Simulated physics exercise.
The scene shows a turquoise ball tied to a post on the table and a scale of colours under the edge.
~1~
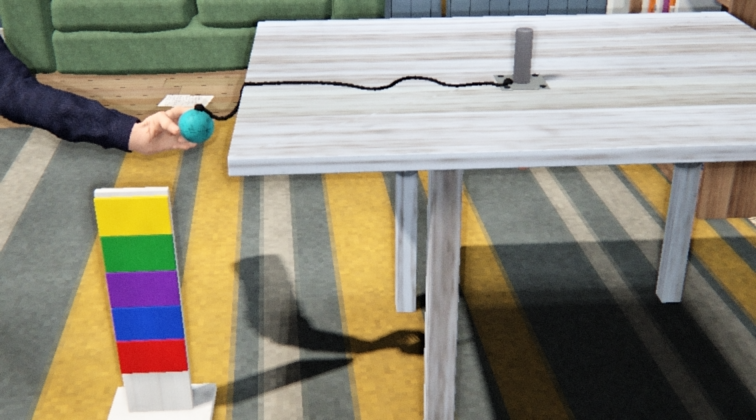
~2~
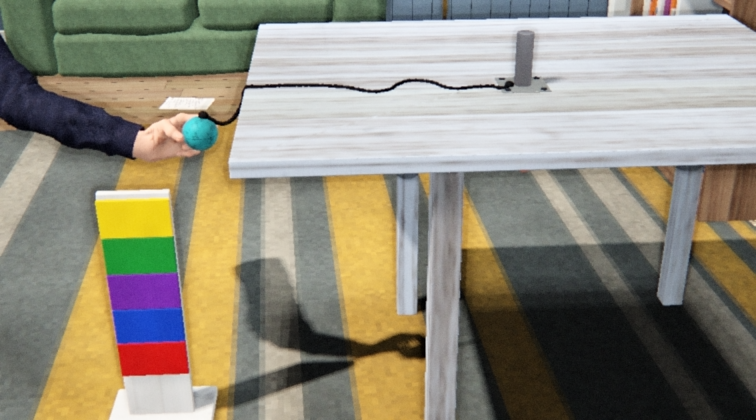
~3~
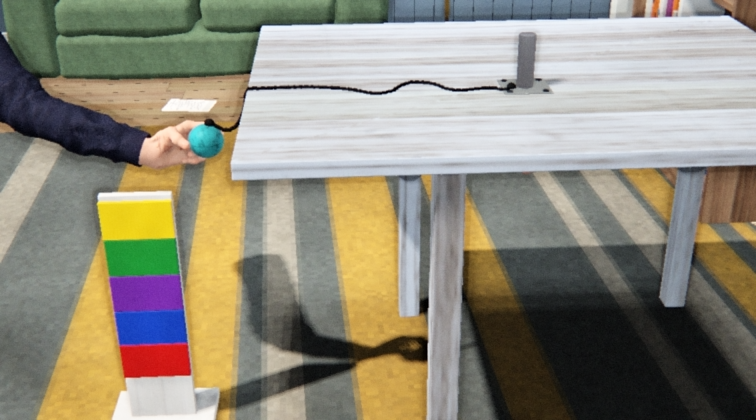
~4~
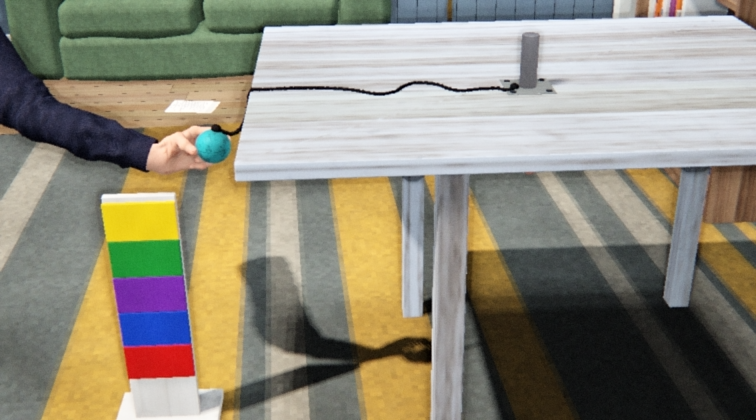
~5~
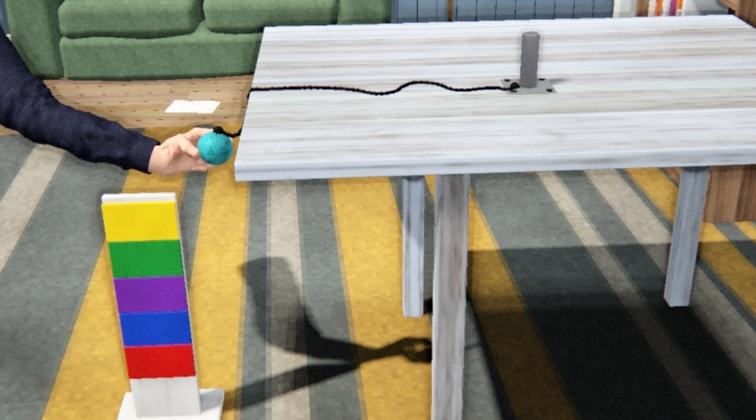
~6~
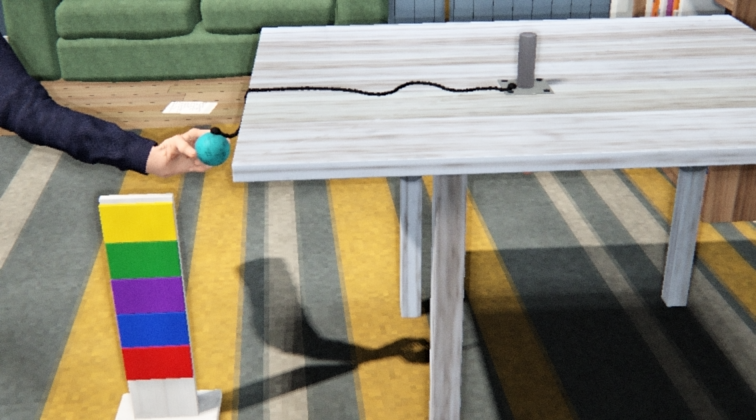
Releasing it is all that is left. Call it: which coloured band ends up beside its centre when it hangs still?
Yellow, beside its centre.
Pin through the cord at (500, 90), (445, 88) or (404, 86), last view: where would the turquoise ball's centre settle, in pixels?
It would sit near (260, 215) the first time, (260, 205) the second and (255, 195) the third.
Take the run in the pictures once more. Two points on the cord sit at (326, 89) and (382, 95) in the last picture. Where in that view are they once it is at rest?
Roughly (284, 94) for the first and (345, 92) for the second.
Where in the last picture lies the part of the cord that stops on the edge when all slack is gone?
Around (285, 89).
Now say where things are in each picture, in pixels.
The first frame shows turquoise ball (197, 126); yellow (133, 217); green (138, 254); purple (143, 290); blue (148, 324); red (152, 358).
The second frame shows turquoise ball (200, 133); cord through (487, 87) (429, 82) (379, 92) (317, 86) (249, 89).
The third frame shows turquoise ball (206, 141).
The fourth frame shows turquoise ball (213, 146); cord through (492, 89) (434, 84) (384, 94) (322, 88) (254, 92).
The fifth frame shows turquoise ball (215, 148).
The sixth frame shows turquoise ball (213, 149); cord through (490, 89) (431, 84) (382, 95) (319, 89) (252, 92).
Soon after, ball near (286, 209); level with yellow.
Then, ball near (269, 218); level with yellow.
At rest, ball near (263, 219); level with yellow. The cord holds its middle at yellow.
